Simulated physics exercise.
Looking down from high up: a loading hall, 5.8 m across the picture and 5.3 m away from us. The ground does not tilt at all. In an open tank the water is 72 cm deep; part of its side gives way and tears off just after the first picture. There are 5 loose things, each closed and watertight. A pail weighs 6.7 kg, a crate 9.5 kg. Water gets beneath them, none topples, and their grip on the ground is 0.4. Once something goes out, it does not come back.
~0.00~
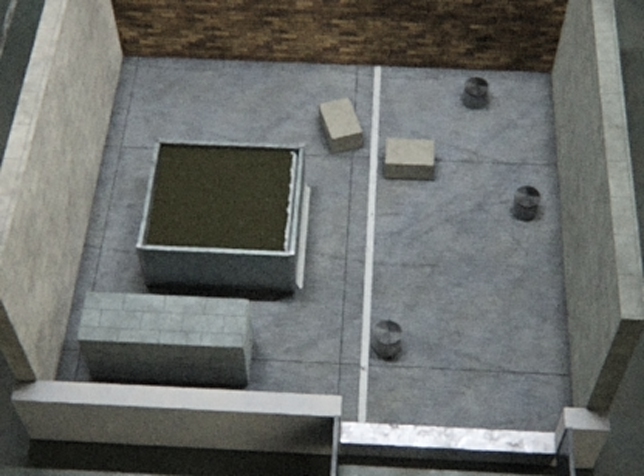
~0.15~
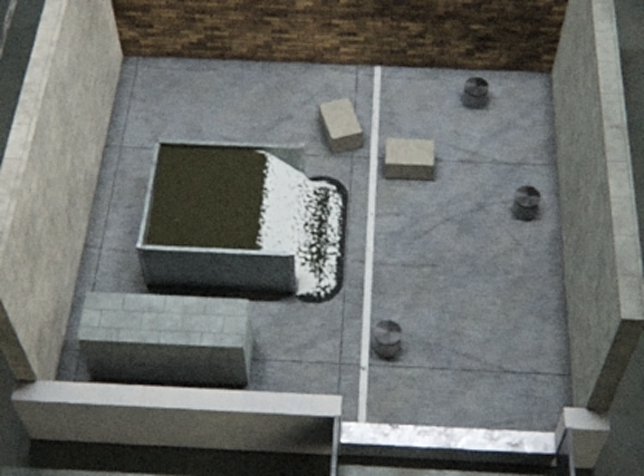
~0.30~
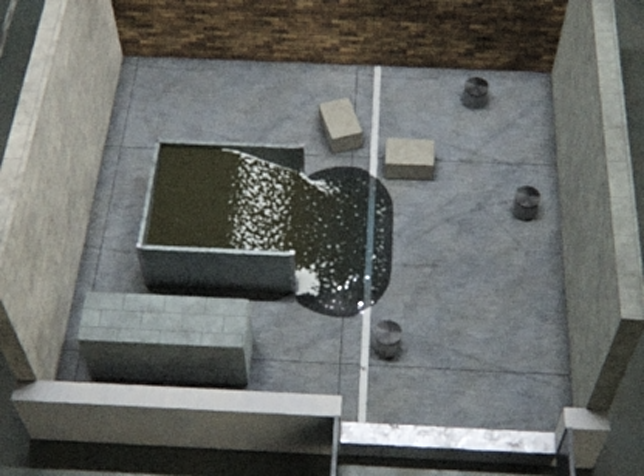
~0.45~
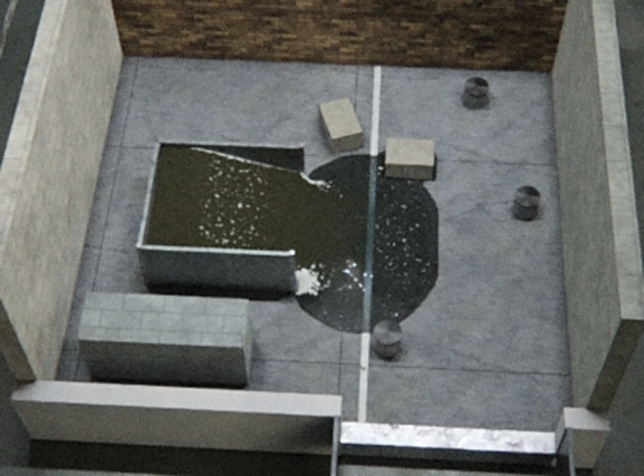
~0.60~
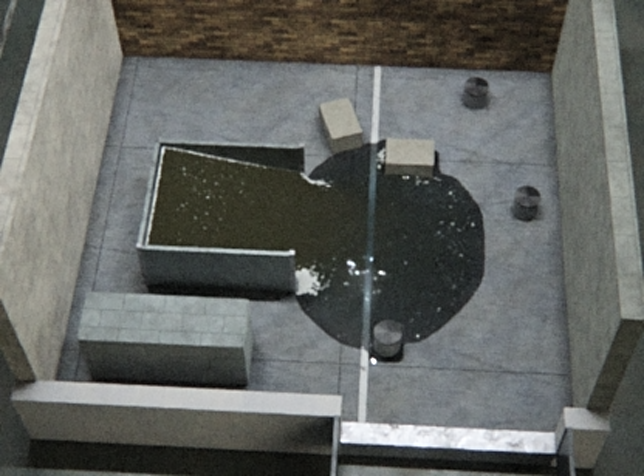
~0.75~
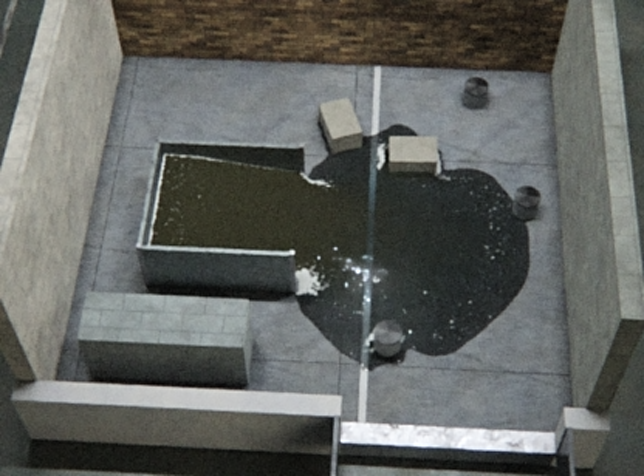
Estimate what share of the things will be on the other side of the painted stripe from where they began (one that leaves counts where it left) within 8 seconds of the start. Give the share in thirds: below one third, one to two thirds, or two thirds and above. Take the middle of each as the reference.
One to two thirds.
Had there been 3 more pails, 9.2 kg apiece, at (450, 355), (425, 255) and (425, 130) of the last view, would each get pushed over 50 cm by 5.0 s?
Going one by one: Goes farther, goes farther, goes farther.
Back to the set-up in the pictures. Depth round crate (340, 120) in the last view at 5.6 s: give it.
I'd say some 4 cm.
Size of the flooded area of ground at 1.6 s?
About 17 m2 is covered.
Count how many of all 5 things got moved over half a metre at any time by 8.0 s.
Tally: 5.
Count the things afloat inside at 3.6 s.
The number is 3.
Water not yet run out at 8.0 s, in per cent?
Somewhere near 70 percent, give or take.
After 1.6 s 0 of 5 are over the mark; 1 afloat.
After 3.6 s 0 of 5 are over the mark; 3 afloat.
After 5.6 s 2 of 5 are over the mark; 2 afloat.
After 8.0 s 2 of 5 are over the mark; 2 afloat.
